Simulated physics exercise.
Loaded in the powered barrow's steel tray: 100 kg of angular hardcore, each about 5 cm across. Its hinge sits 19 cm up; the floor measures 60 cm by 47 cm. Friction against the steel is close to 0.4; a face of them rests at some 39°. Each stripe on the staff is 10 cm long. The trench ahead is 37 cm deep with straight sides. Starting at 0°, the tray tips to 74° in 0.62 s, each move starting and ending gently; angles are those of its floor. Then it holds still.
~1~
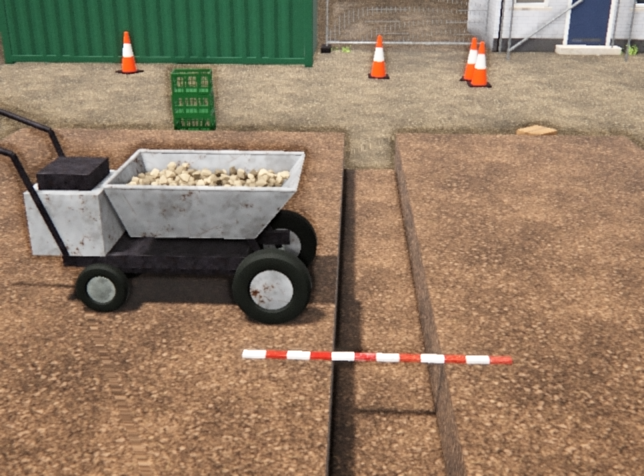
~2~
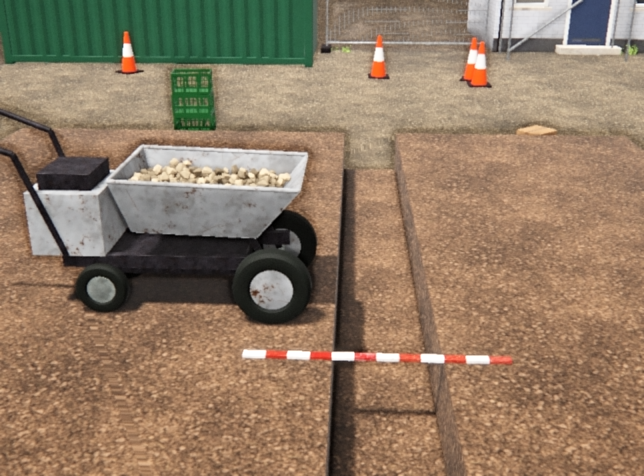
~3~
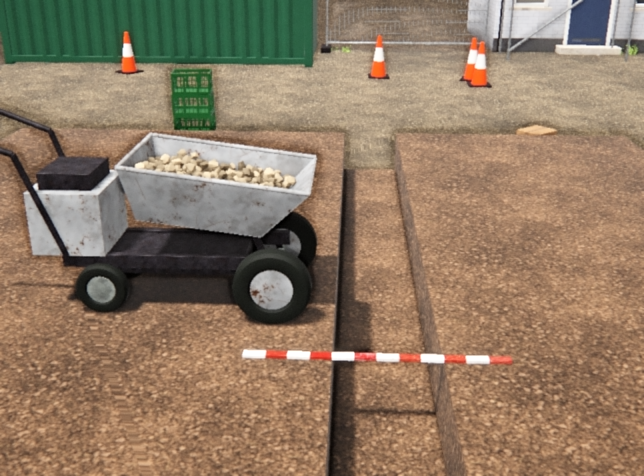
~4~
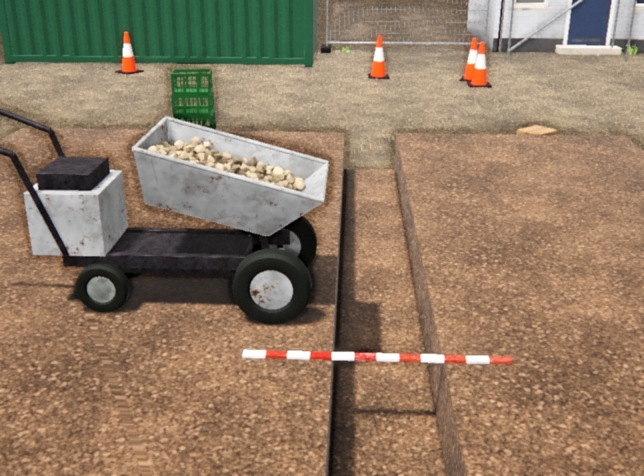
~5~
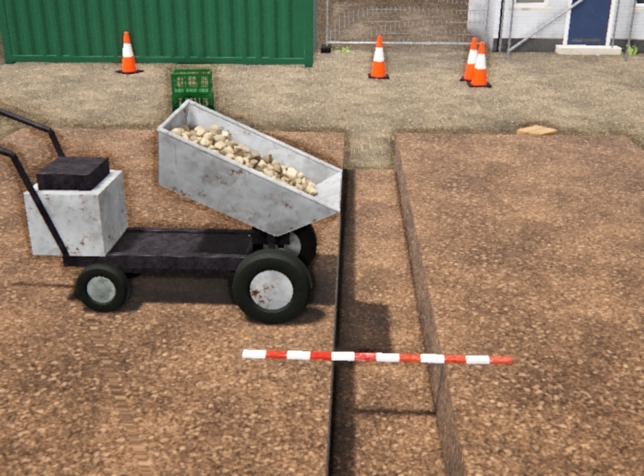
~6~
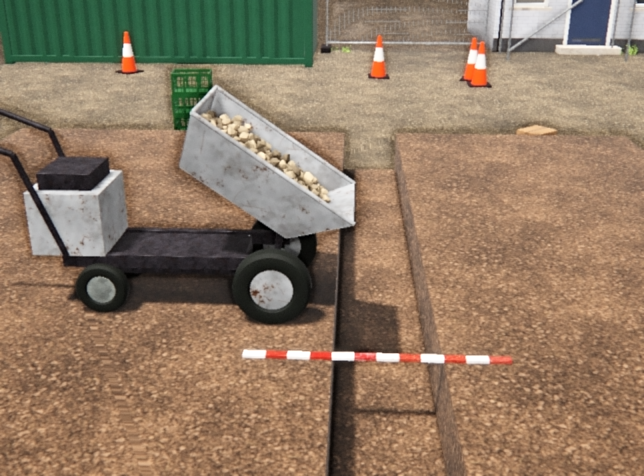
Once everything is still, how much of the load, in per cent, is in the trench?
Some 58 per cent of it.
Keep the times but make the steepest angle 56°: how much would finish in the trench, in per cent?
Then about 25 per cent.
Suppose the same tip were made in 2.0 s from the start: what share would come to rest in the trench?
It would be near 90 per cent.
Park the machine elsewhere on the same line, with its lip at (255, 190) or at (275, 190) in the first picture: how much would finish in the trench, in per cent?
Near 90 per cent from the first place, 75 from the second.
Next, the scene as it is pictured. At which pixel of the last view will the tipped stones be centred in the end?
Around (422, 344).
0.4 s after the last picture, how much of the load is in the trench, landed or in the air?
About 25 per cent by then.
Then, 0.2 s after the last picture the floor is at 62°, 100 % in the tray; the foremost stones are at (359, 235).
Then, 0.4 s after the last picture the floor is at 74°, 73 % in the tray, 24 % in the trench, 3 % past the trench; the foremost stones are at (443, 297).
Then, 0.8 s after the last picture the floor is at 74°, 12 % in the tray, 46 % in the trench, 42 % past the trench; the foremost stones are at (600, 310).
Then, 2.7 s after the last picture the floor is at 74°, 0 % in the tray, 58 % in the trench, 42 % past the trench; the foremost stones are past the picture's edge.
